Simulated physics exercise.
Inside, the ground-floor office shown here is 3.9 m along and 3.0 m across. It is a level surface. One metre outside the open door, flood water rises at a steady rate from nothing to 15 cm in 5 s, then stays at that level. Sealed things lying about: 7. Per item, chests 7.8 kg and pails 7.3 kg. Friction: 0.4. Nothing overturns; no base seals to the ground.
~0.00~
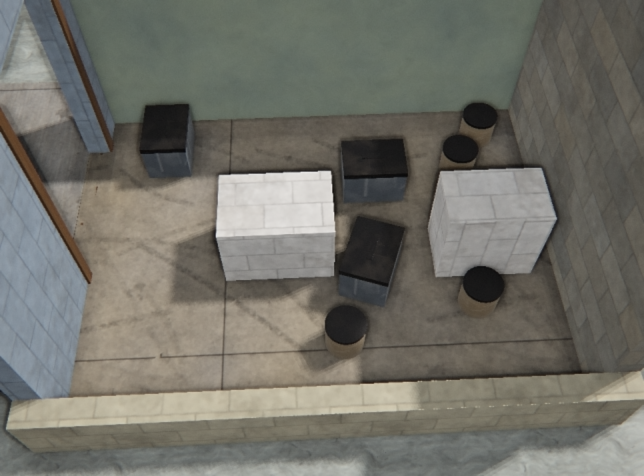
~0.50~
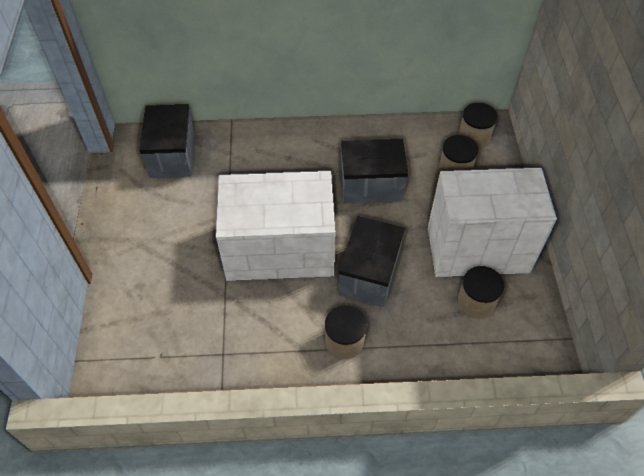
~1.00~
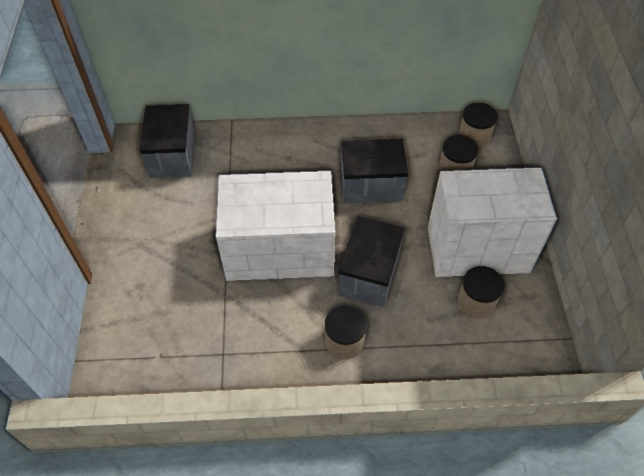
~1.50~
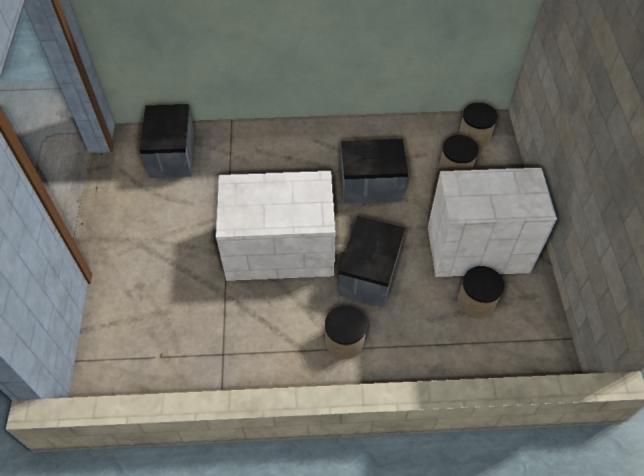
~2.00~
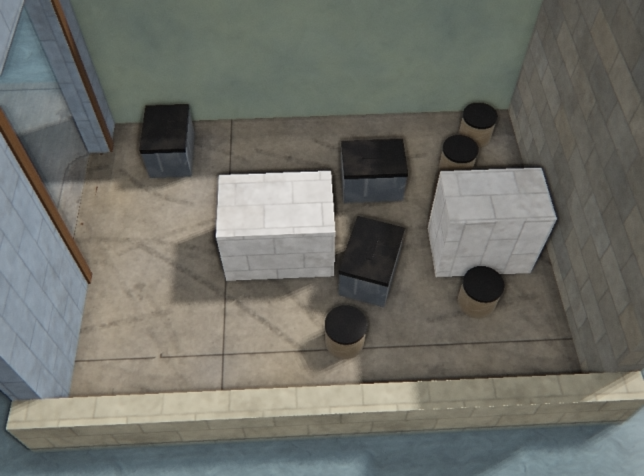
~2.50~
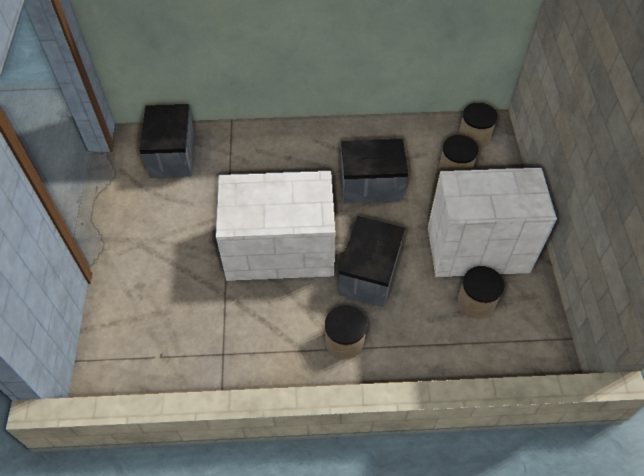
To begin with, three dark-topped boxes and four round containers stand around two pale blocks in a walled room, with grey ground outside. Bluish water then spreads over the ground outside and creeps through the open doorway at left, its thin edge reaching the floor inside, while every object stays still.
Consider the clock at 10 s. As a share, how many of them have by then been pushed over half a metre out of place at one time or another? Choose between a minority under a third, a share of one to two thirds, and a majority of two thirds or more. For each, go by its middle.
A share of one to two thirds.
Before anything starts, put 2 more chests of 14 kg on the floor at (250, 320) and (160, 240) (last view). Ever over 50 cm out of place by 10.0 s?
Order as asked - inside the cutoff and inside the cutoff.
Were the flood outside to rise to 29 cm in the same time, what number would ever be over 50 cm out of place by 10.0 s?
Then the count would be 6.
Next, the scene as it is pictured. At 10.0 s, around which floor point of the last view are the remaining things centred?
The average lands around (439, 242).
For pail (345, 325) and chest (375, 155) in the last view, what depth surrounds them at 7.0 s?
Roughly 1 and 3 cm.
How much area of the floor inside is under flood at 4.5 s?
Somewhere around 2.5 m2, roughly.
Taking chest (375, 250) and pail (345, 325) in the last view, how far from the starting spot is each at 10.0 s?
First 5 cm, then 0 cm.
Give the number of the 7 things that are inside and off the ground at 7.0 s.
The number is 1.
After 3.5 s 0 of 7 are over 50 cm from their spots; 0 afloat.
After 4.5 s 0 of 7 are over 50 cm from their spots; 0 afloat.
After 7.0 s 1 of 7 are over 50 cm from their spots; 1 afloat.
After 10.0 s 2 of 7 are over 50 cm from their spots, and 4 have been at some point; 5 afloat.
